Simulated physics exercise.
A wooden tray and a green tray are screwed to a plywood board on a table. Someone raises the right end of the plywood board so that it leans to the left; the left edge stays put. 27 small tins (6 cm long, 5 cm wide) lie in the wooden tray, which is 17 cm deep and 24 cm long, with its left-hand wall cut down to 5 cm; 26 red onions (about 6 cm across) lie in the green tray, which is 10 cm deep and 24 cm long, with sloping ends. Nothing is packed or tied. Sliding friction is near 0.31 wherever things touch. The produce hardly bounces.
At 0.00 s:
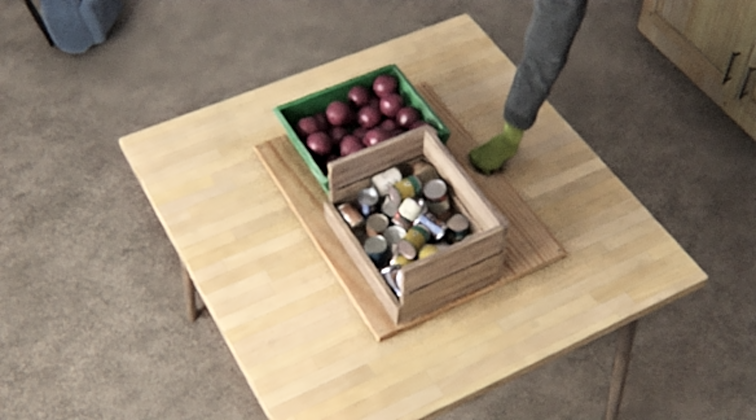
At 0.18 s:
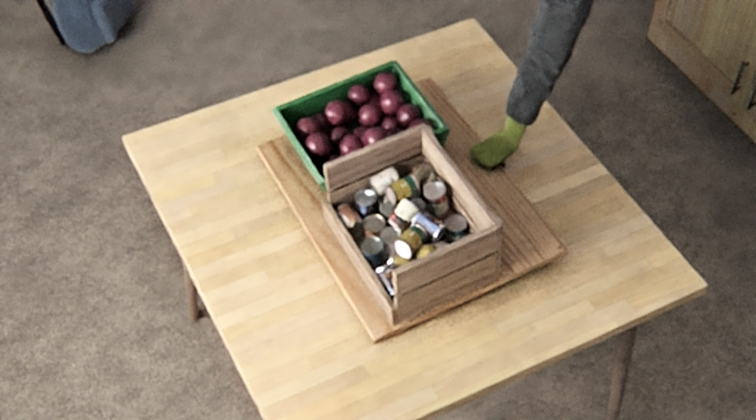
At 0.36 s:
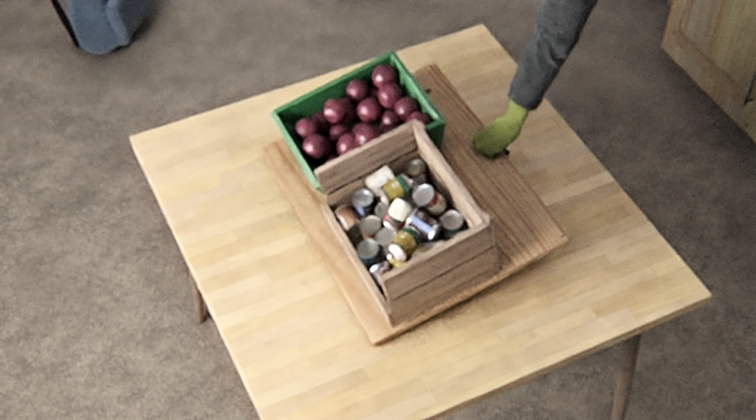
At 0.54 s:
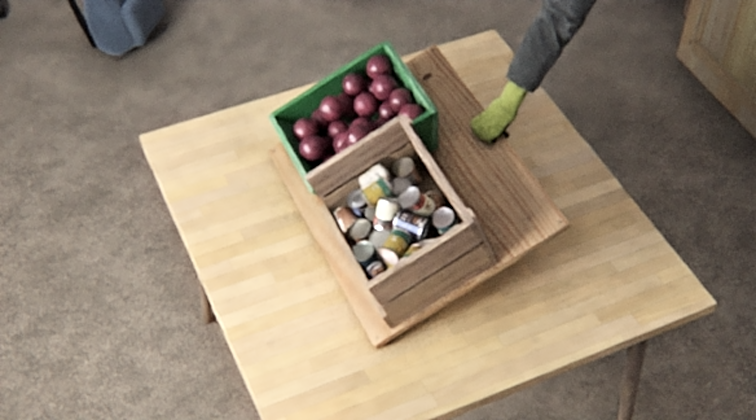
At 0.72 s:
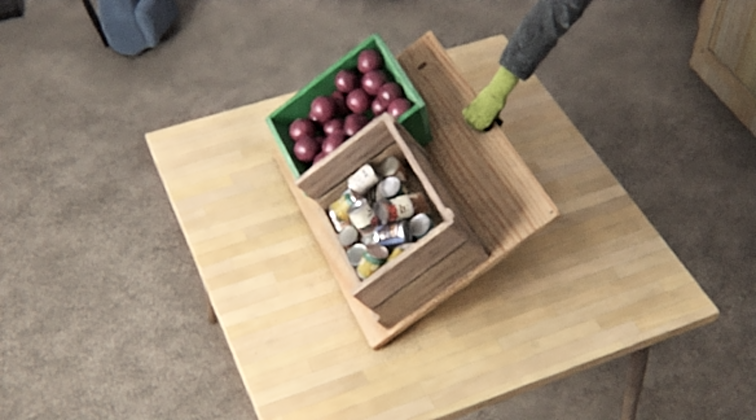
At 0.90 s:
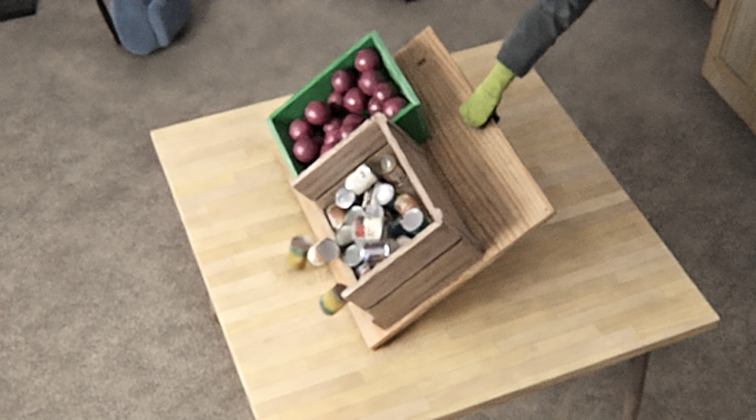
Gloved hand raising the right side of a wooden board, tilting trays of tins and red onions leftward, several tins tumbling out.
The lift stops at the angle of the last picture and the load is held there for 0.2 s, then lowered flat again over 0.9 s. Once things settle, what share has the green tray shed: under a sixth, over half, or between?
The green tray loses under a sixth of its red onions.
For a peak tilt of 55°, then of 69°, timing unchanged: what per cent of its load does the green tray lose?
First 30, then 60 per cent.
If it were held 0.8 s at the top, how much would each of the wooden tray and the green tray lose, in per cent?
In that case wooden tray 10, green tray 0 per cent.
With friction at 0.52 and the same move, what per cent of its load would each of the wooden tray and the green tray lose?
Then wooden tray 20, green tray 0 per cent.
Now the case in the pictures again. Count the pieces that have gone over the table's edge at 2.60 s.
About 3.
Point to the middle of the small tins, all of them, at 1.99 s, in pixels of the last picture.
Around (403, 259).
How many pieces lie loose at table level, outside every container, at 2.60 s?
About 3.
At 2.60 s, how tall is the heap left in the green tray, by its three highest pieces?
Some 12 cm.
After 1.17 s, tilt 33°; 6 of 27 out of the wooden tray and 0 of 26 out of the green tray.
After 1.51 s, tilt 19°; 6 of 27 out of the wooden tray and 0 of 26 out of the green tray.
After 1.99 s, tilt 0°; 6 of 27 out of the wooden tray and 0 of 26 out of the green tray.
When it is over (at 2.60 s), 6 of 27 out of the wooden tray and 0 of 26 out of the green tray. Asked share, 0 of 26, 0 per cent.
